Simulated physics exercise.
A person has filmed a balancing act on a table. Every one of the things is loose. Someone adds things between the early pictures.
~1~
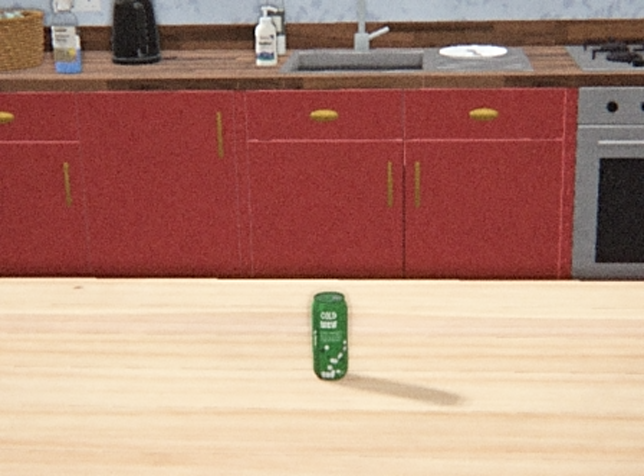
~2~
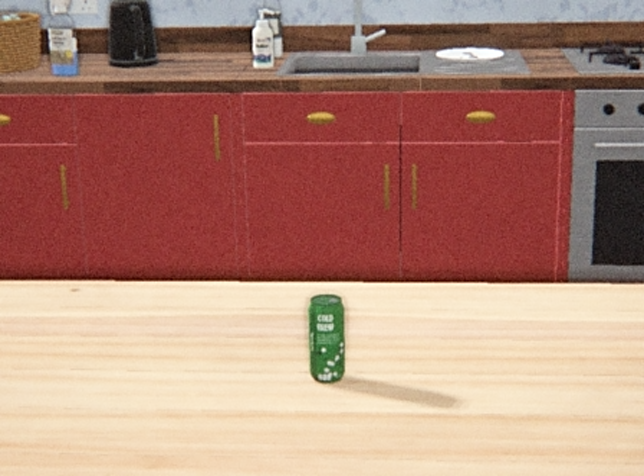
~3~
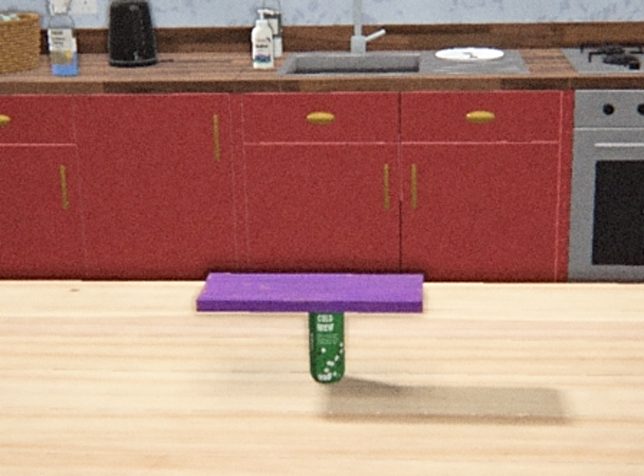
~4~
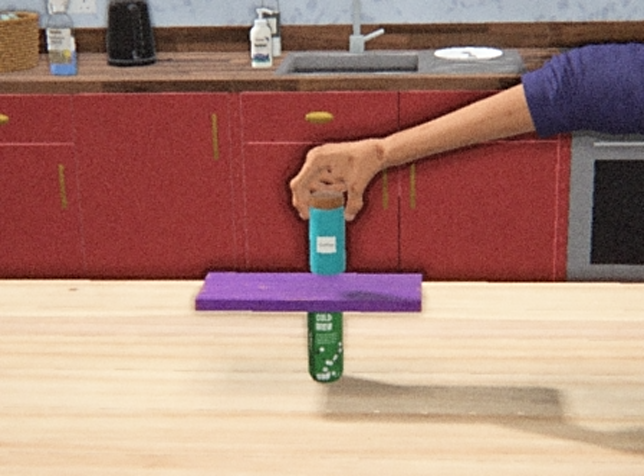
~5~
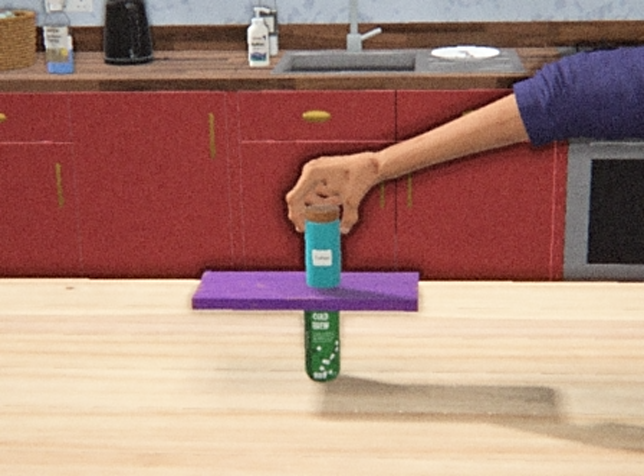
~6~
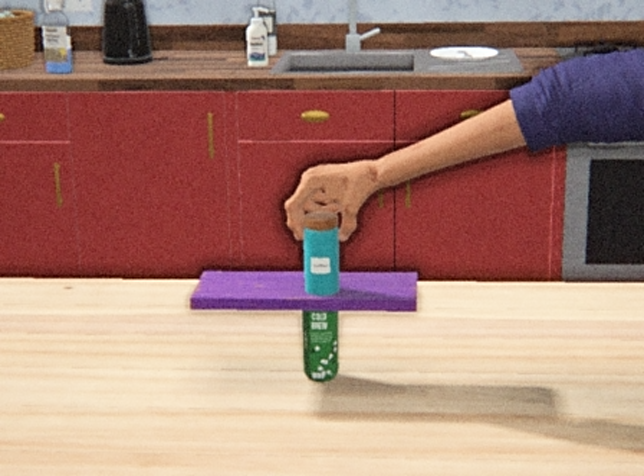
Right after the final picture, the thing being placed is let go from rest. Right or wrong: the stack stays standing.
Right.
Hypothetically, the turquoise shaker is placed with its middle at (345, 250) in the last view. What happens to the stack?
What happens next is that it remains standing.
Then, 0.30 s after the last picture, nothing has stirred.
Then, 1.00 s after the last picture, turquoise shaker resting near (322, 254).
At rest, all 3 in place. Seen from the same camera at the end, turquoise shaker near (322, 254). The stack keeps its balance.
